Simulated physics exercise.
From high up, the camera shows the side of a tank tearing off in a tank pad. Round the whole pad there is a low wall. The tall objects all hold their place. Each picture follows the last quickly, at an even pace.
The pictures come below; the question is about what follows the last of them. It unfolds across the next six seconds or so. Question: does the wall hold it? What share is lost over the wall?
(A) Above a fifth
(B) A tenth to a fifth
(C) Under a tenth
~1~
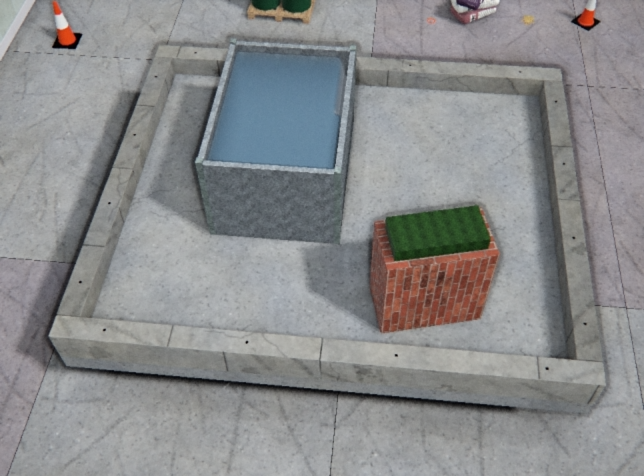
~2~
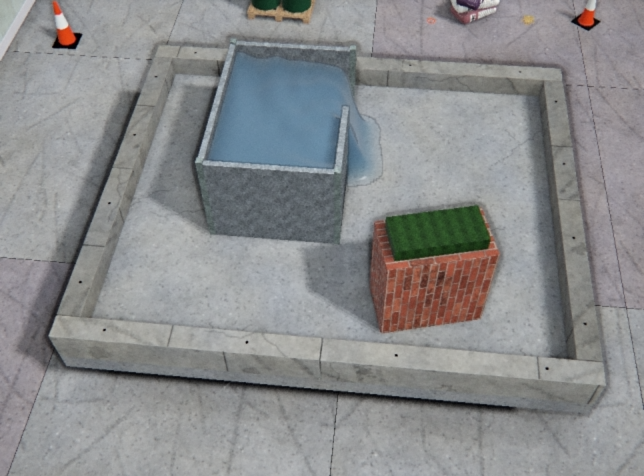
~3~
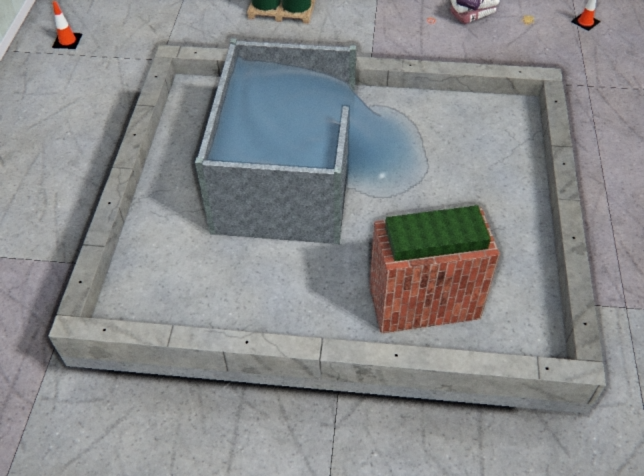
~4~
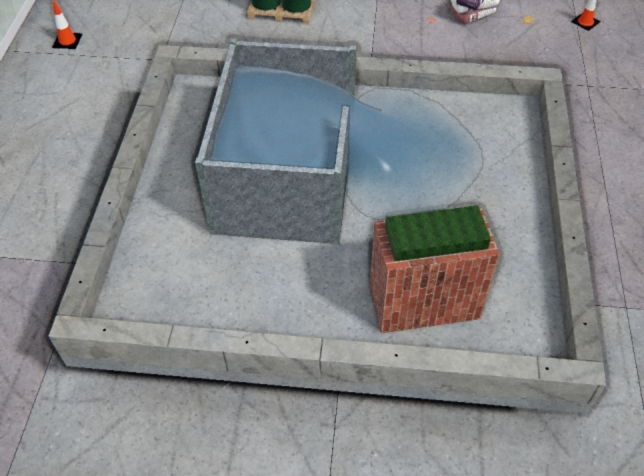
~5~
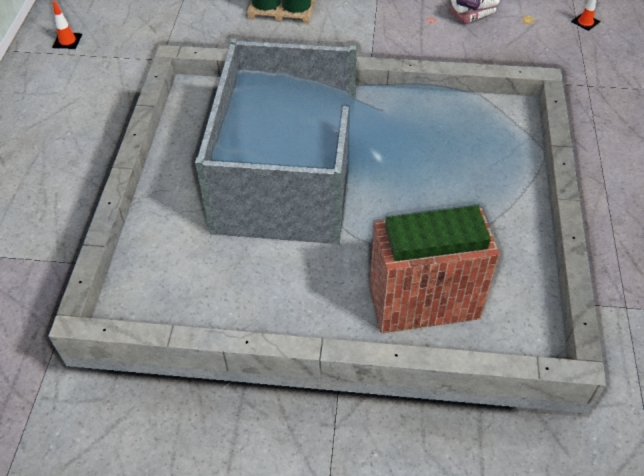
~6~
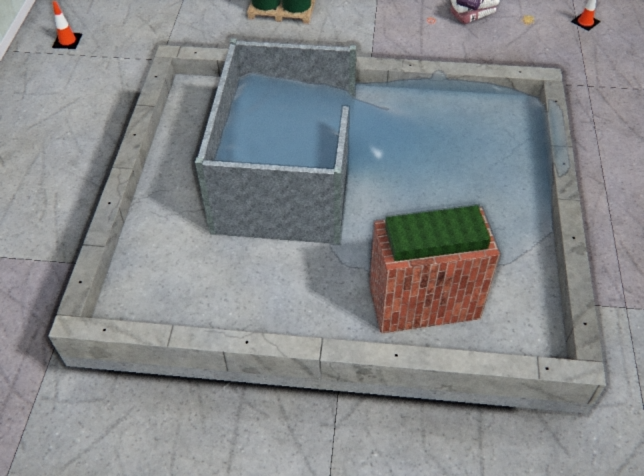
The answer is B.
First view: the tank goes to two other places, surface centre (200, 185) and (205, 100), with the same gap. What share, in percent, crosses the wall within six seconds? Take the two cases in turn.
Roughly 10 per cent, then roughly 14 per cent.
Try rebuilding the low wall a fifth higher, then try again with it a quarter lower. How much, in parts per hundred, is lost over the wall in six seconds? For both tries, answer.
About 10 per cent, then about 28 per cent.
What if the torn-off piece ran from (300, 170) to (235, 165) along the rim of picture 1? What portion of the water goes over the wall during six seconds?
Estimate: 14 %.
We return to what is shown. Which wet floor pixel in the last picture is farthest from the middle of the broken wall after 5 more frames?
(560, 371).
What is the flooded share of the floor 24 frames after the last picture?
It comes to roughly 90 in a hundred.
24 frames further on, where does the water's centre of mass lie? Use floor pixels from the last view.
Centre of the water: Near (392, 204).
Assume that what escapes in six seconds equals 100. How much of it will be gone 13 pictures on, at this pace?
It comes to around 75 per cent.
A moment on, water covers 40 % of the floor; the low wall has let 0 % over.
Next, water covers 40 % of the floor; the low wall has let 3 % over.
Then, water covers 55 % of the floor; the low wall has let 13 % over.
Later, water covers 75 % of the floor; the low wall has let 17 % over.
In the end, water covers 85 % of the floor; the low wall has let 17 % over.
